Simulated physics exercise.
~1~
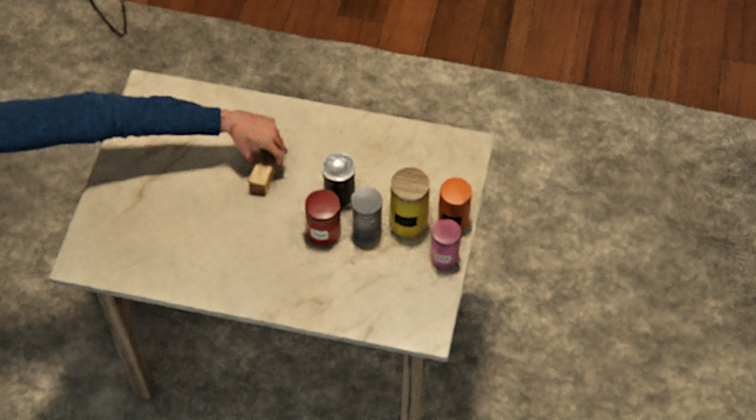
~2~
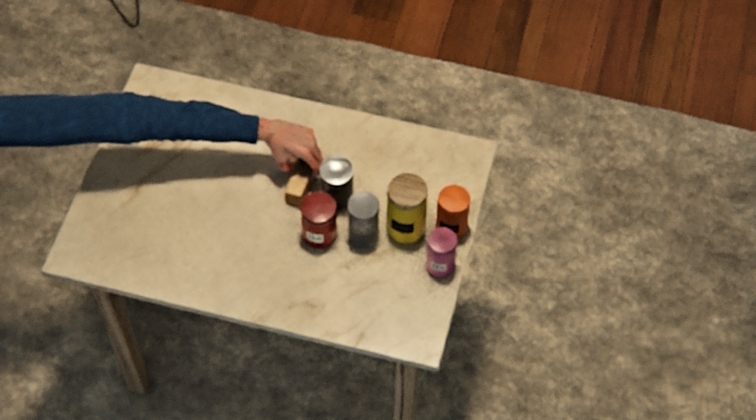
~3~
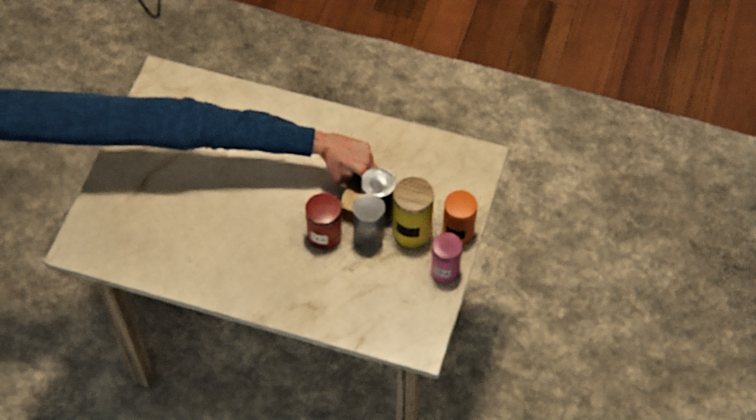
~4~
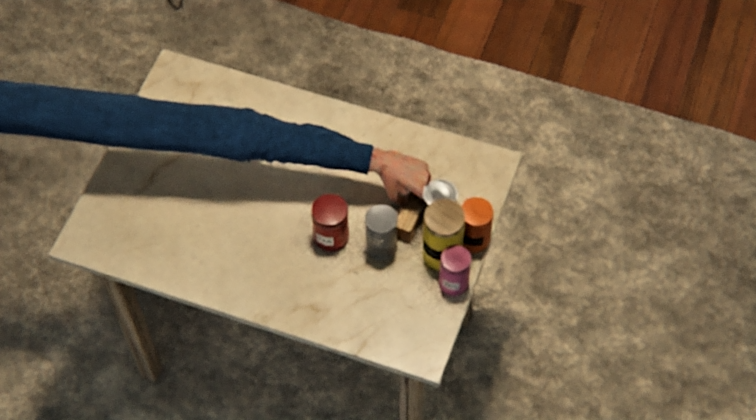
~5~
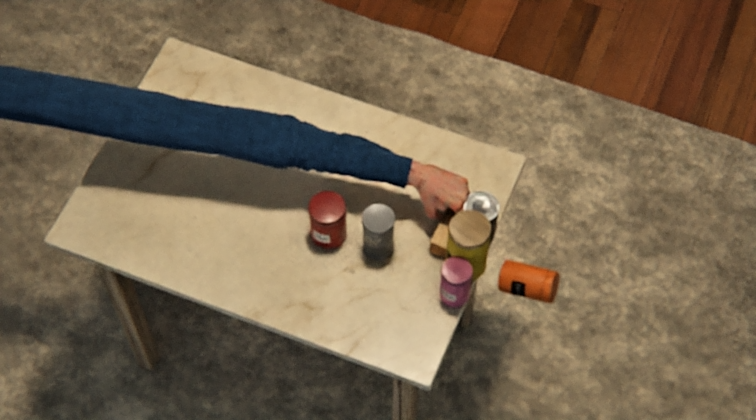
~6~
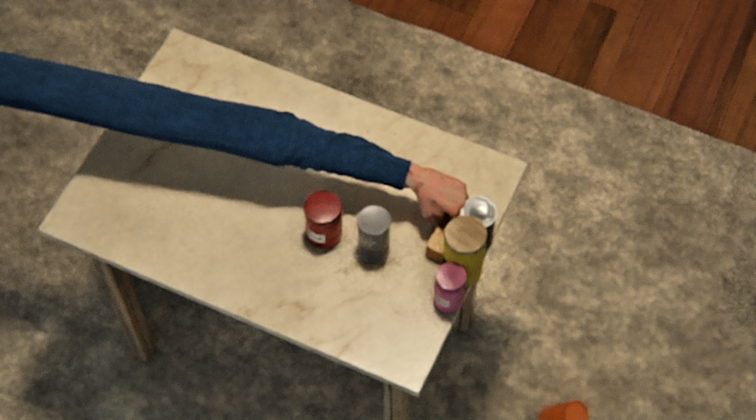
A hand slides a small block into crowded jars, knocking the orange one off the table.
